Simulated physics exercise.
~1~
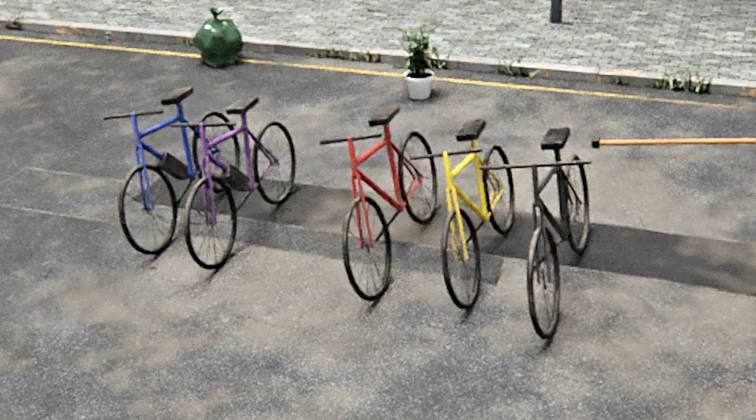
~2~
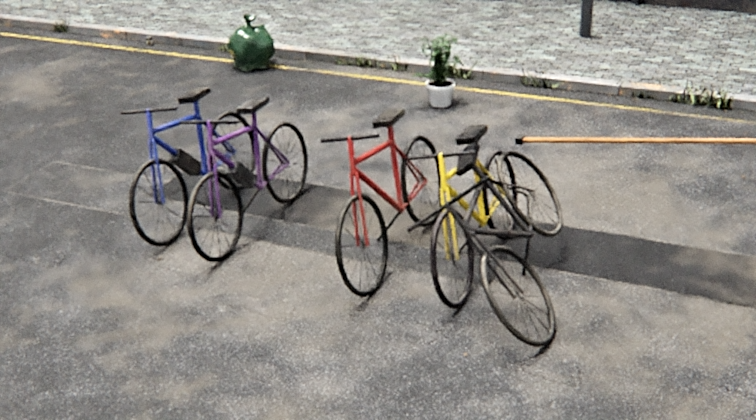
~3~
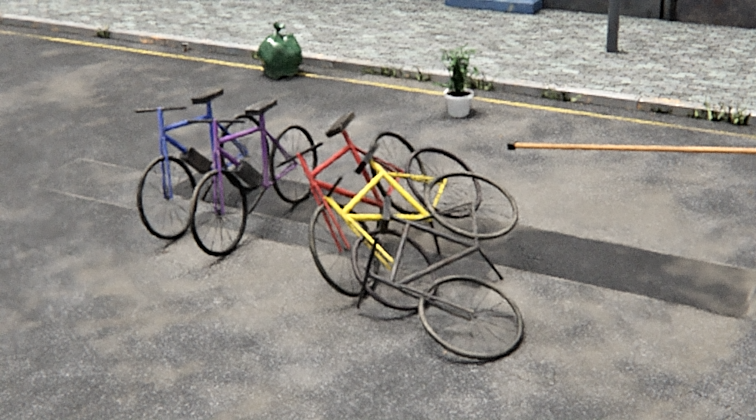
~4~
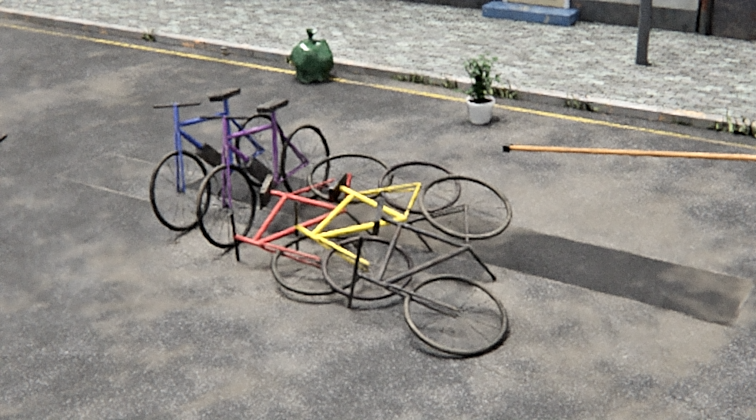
Three bicycles, black, yellow and red, topple leftward in turn, while purple and blue stay standing.
